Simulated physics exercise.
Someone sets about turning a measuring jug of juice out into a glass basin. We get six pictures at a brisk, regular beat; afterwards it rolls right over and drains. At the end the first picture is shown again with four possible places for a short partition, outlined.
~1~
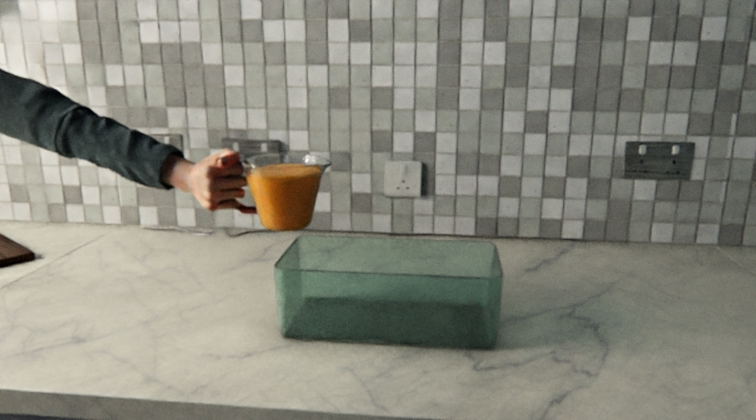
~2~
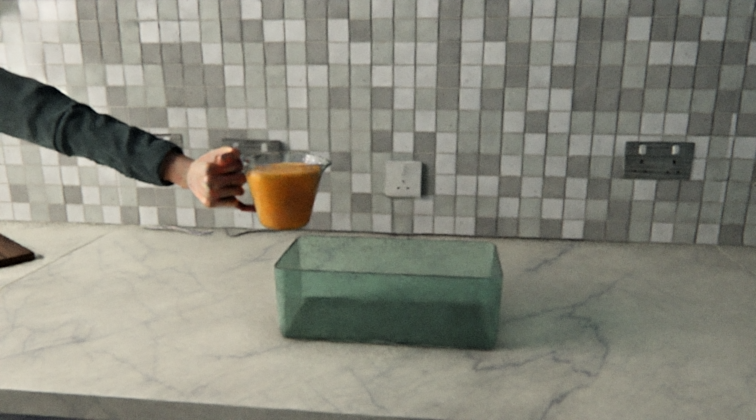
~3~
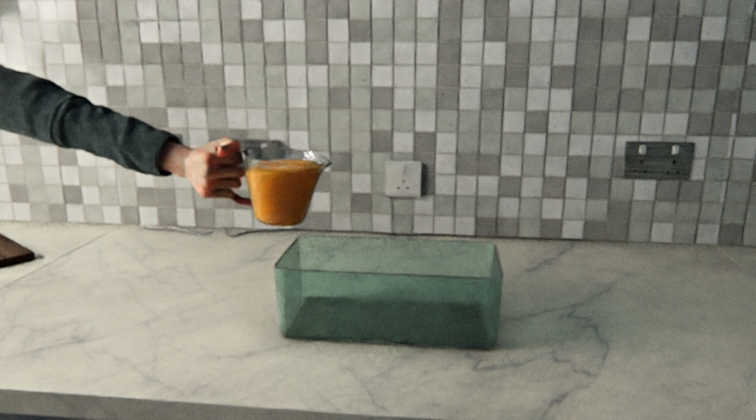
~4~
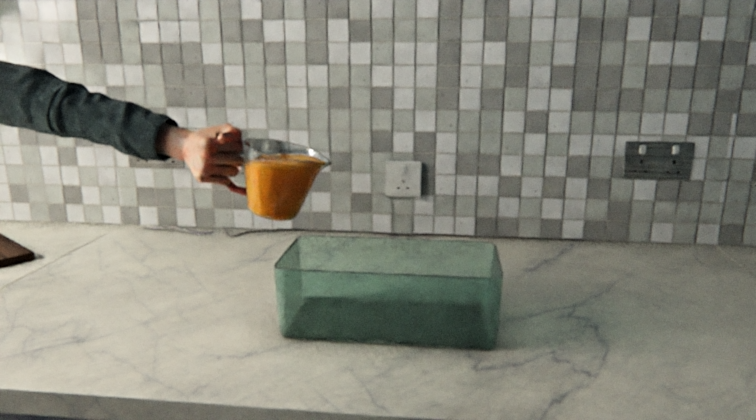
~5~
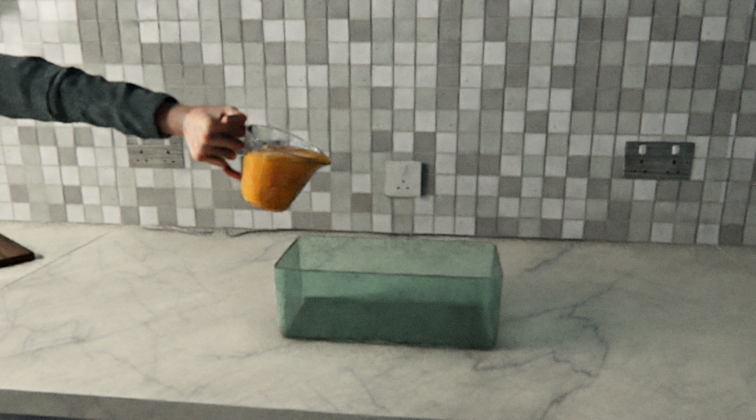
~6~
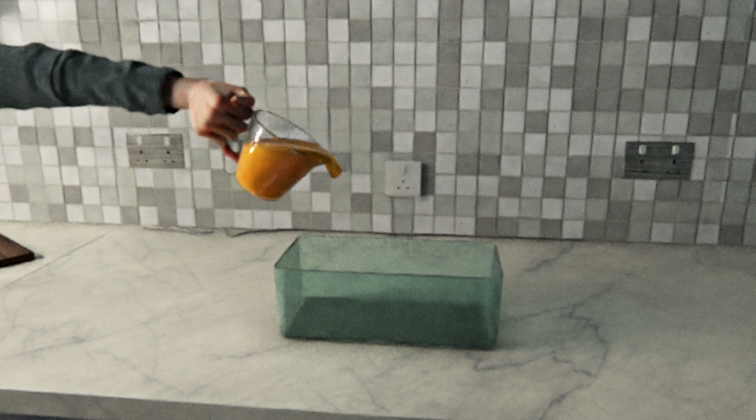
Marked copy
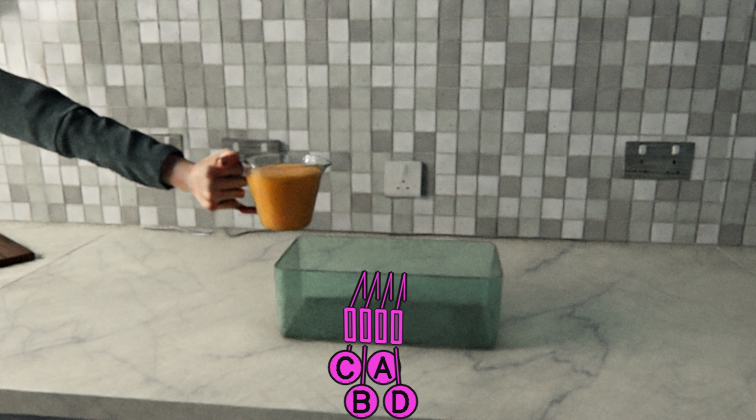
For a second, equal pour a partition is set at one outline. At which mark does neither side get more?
Best: D.
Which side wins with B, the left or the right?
The right one.
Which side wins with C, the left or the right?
The right side.
On the marked copy, A at (380, 347); B at (365, 346); C at (349, 345); D at (395, 348).
With A, about 13 % ends left of the wall and 85 % right of it.
With B, about 6 % ends left of the wall and 93 % right of it.
With C, about 3 % ends left of the wall and 95 % right of it.
With D, about 48 % ends left of the wall and 50 % right of it.
